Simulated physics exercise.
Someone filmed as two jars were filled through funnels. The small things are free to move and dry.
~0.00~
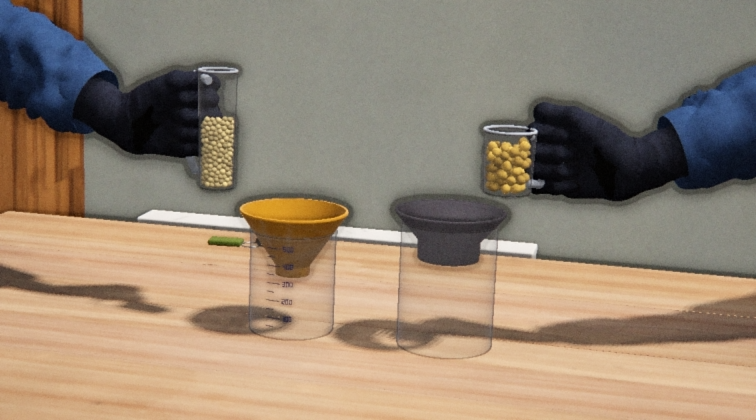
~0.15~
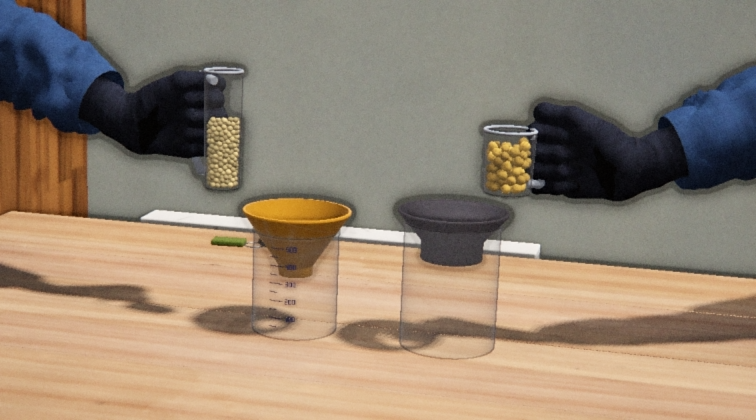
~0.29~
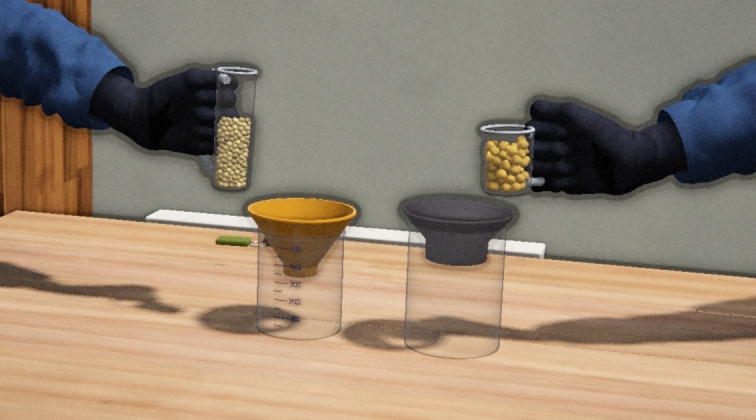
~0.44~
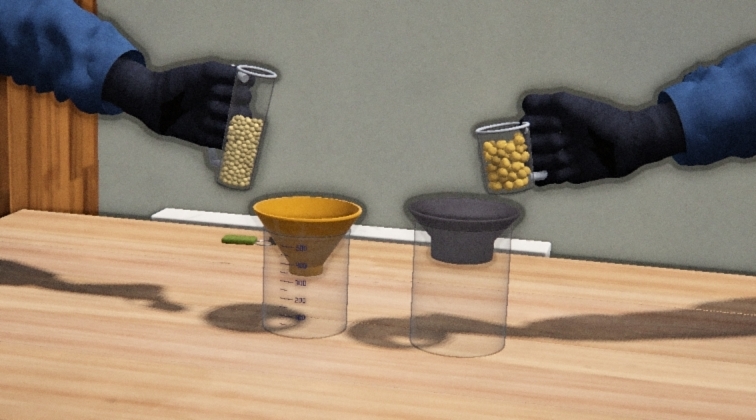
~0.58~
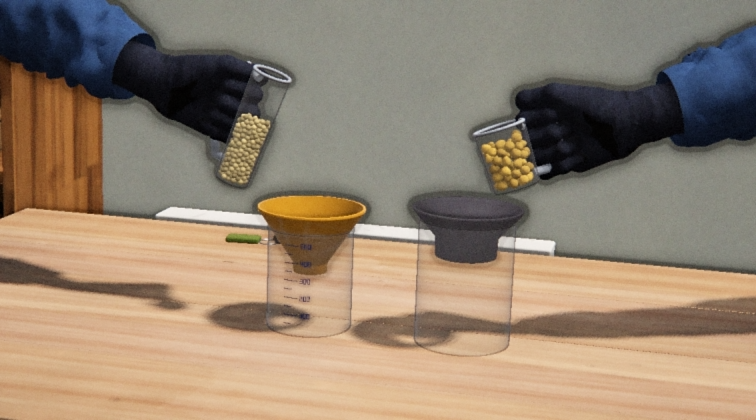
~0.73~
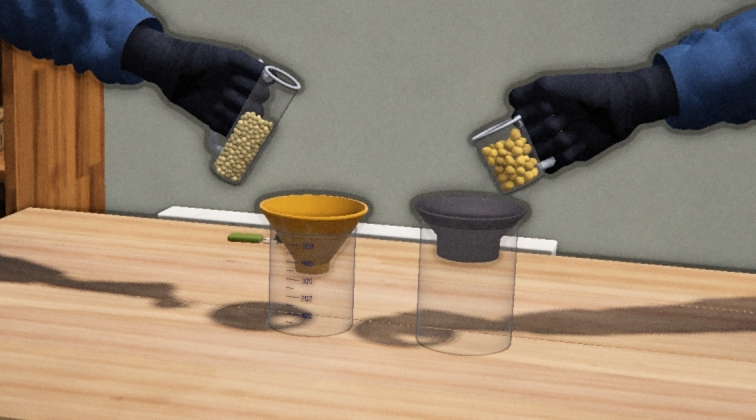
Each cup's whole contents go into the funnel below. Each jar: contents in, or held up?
Left - in, right - in.
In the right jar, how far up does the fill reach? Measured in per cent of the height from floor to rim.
It is filled to about 10 percent.
After 1.35 s, left, all still in the cup; right, all still in the cup.
After 1.90 s, left, nearly all still in the cup, a stray few in or over the funnel; right, nearly all still in the cup, a small part in or over the funnel, a stray few down in the jar.
After 2.37 s, left, a small part still in the cup, about a third in or over the funnel, about half down in the jar; right, a stray few in or over the funnel, nearly all down in the jar.
At rest (3.3 s), left, all down in the jar; right, all down in the jar.
